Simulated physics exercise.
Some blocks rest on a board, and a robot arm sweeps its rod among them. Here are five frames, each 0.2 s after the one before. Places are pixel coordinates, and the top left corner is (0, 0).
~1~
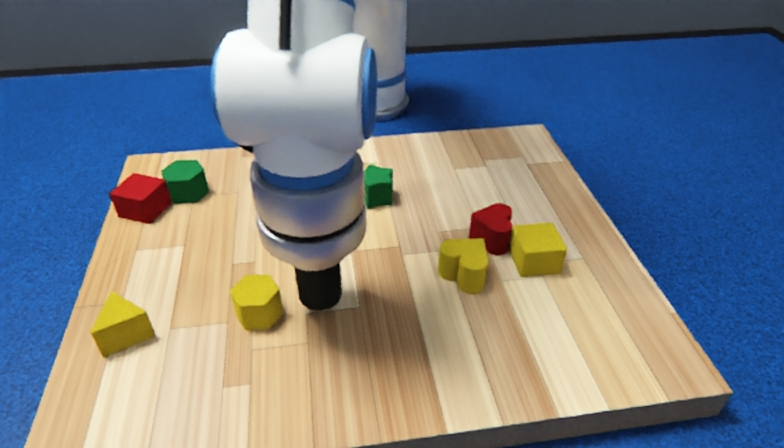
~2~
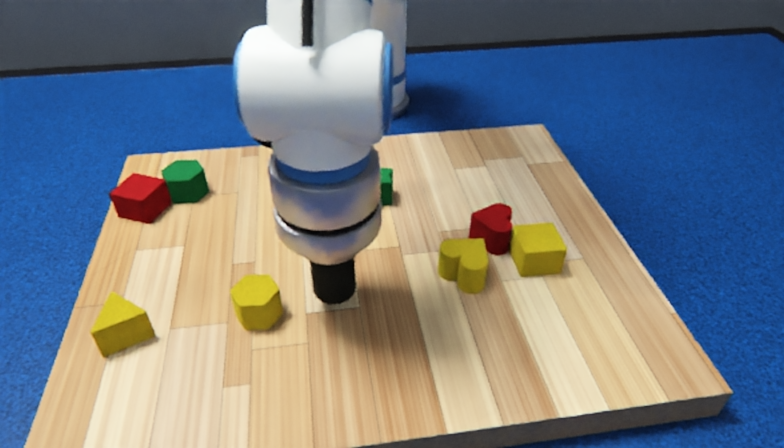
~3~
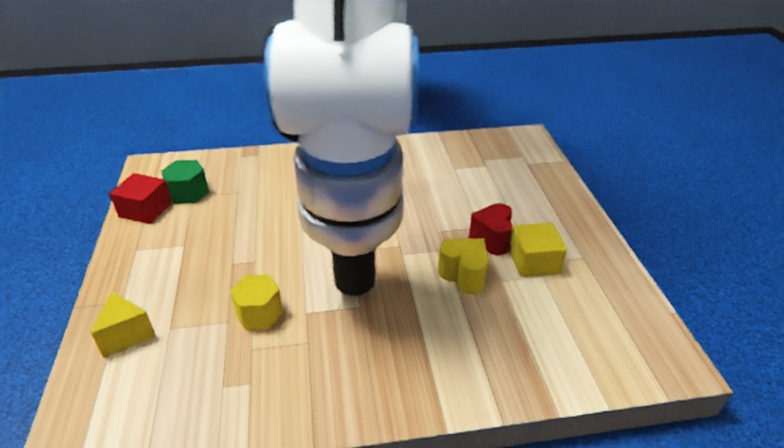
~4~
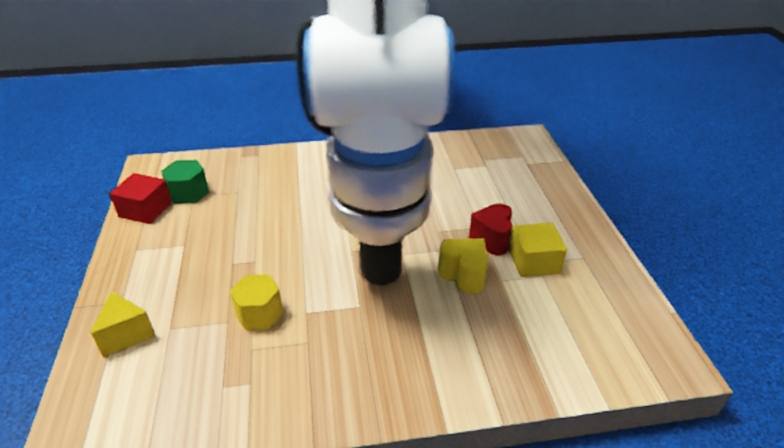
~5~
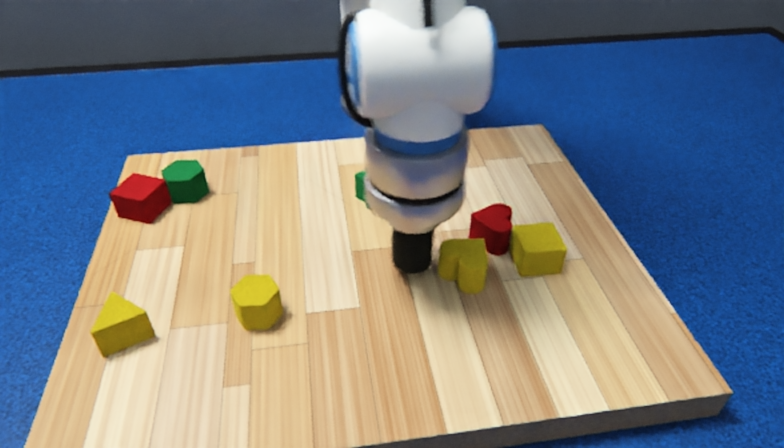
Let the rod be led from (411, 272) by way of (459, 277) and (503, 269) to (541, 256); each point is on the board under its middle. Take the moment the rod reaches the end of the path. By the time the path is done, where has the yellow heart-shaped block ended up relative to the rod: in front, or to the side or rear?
The rod has moved past the yellow heart-shaped block by the time the path ends.
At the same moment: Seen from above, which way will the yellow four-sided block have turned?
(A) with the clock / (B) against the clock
(B)
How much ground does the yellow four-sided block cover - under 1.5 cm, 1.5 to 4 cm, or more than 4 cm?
It is going to finish beyond 4 cm from where it is now.
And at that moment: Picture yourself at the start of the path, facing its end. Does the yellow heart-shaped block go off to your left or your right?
It will end up to the right.
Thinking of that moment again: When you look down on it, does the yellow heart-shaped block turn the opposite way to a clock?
Going by the path, no.
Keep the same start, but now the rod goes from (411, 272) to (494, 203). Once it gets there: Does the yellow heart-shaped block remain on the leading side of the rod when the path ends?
No, it doesn't check out.
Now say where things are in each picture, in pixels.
In the first frame, rod tip at (321, 296); block tops, yellow heart-shaped block at (467, 251); red heart-shaped block at (496, 216); yellow four-sided block at (540, 237).
In the second frame, rod at (335, 290); blocks unchanged.
In the third frame, rod at (355, 282); blocks unchanged.
In the fourth frame, rod at (381, 272); blocks unchanged.
In the fifth frame, rod at (412, 261); yellow heart-shaped block at (467, 251); red heart-shaped block at (496, 216); yellow four-sided block at (540, 237).
What follows on the original path. One third of the way, rod at (460, 266); yellow heart-shaped block at (510, 254); yellow four-sided block at (544, 236).
Two thirds of the way, rod at (505, 258); yellow heart-shaped block at (553, 257), turned 35° clockwise; yellow four-sided block at (571, 233), turned 40° anticlockwise.
At the end, rod at (543, 245); yellow heart-shaped block at (572, 259), turned 90° clockwise; red heart-shaped block at (497, 214), turned 15° anticlockwise; yellow four-sided block at (594, 228), turned 45° anticlockwise.
